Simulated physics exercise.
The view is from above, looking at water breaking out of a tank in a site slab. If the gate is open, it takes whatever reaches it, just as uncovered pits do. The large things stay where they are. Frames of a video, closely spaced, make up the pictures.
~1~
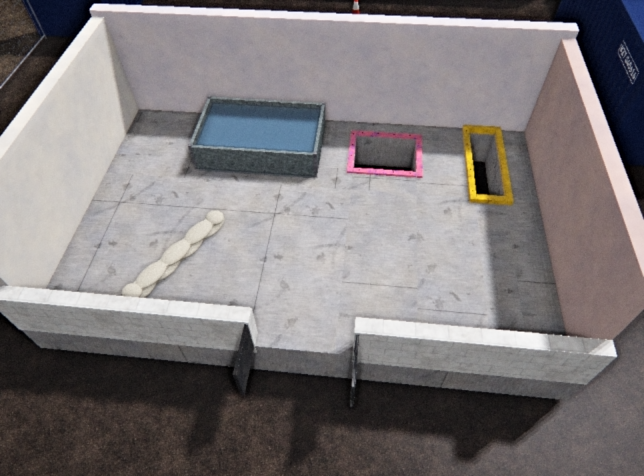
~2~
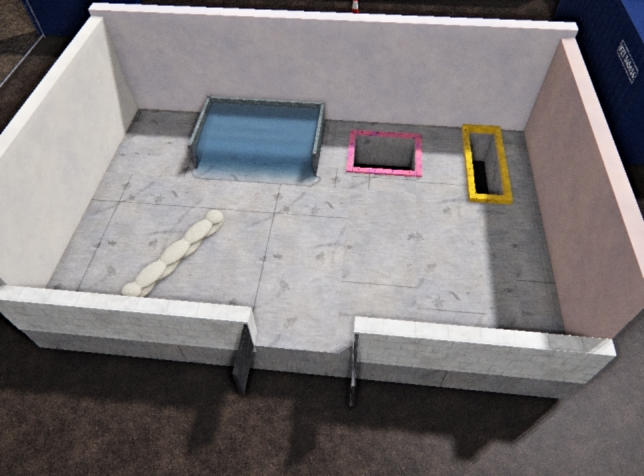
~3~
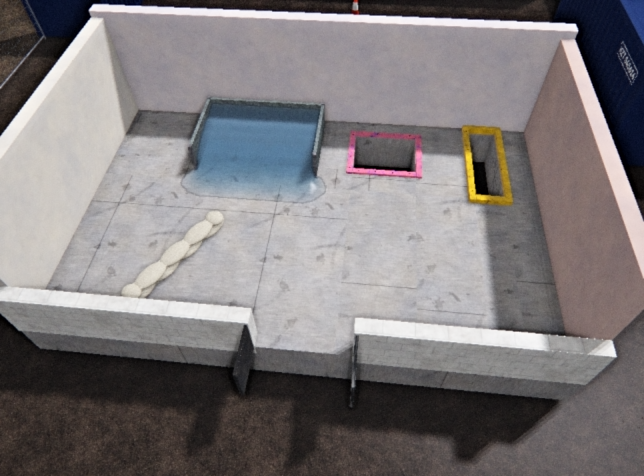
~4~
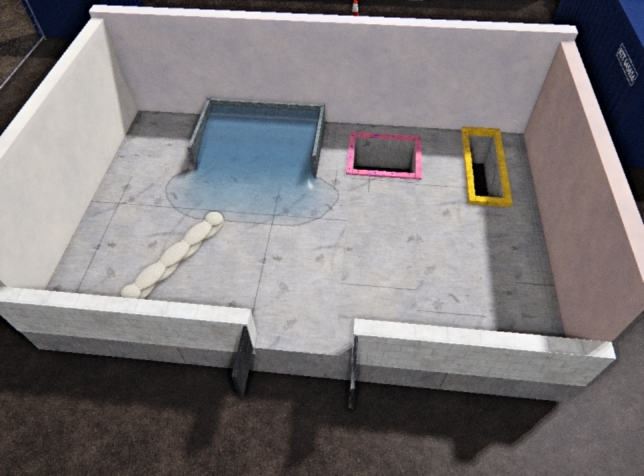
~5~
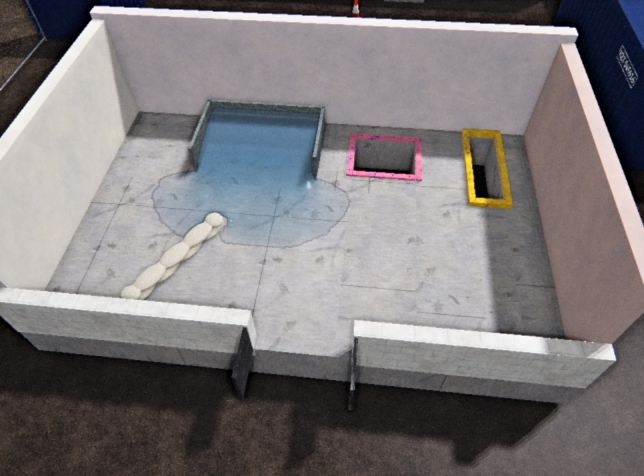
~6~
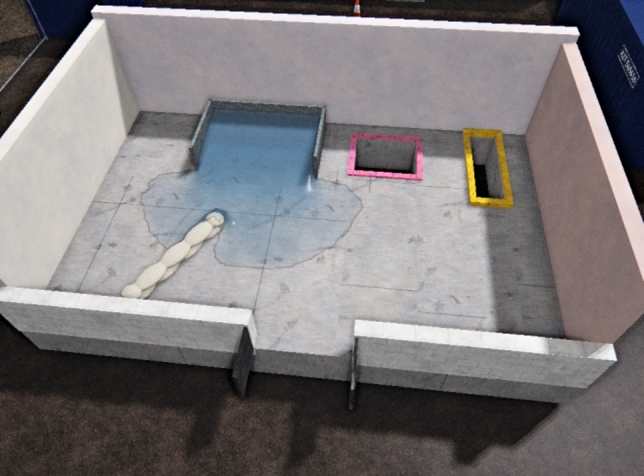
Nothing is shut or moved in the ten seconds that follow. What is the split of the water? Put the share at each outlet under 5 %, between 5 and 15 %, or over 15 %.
When it is over, the gate has over 15 %, the yellow pit has under 5 %, the pink pit has under 5 %.
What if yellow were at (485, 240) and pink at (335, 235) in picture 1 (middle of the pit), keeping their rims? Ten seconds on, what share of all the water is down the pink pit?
Pink: 12 %.
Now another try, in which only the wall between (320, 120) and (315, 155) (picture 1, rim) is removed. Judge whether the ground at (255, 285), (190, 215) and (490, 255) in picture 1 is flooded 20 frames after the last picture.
The first would be still unwetted, the second still unwetted and the third drenched.
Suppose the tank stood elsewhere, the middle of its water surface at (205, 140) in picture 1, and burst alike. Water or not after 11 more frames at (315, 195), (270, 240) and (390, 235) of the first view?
Going through the three spots, I'd say high and dry, swamped, high and dry.
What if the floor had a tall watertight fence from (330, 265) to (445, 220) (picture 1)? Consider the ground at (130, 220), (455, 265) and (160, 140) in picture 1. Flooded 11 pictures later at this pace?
In the order given, the spots are swamped, spared and spared.
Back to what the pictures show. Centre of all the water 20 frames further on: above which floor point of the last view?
About (217, 246) in the last view.
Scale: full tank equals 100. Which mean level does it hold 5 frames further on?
I make it 40 per cent.
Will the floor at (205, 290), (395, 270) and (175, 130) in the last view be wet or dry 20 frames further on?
Listed points: Inundated / inundated / unwetted.
A moment on, water covers 35 % of the floor; the gate 0 %, the yellow pit 0 %, the pink pit 0 %.
Next, water covers 45 % of the floor; the gate 6 %, the yellow pit 0 %, the pink pit 0 %.
Then, water covers 45 % of the floor; the gate 17 %, the yellow pit 0 %, the pink pit 0 %.
Later, water covers 65 % of the floor; the gate 26 %, the yellow pit 0 %, the pink pit 0 %.
In the end, water covers 85 % of the floor; the gate 31 %, the yellow pit 0 %, the pink pit 0 %.
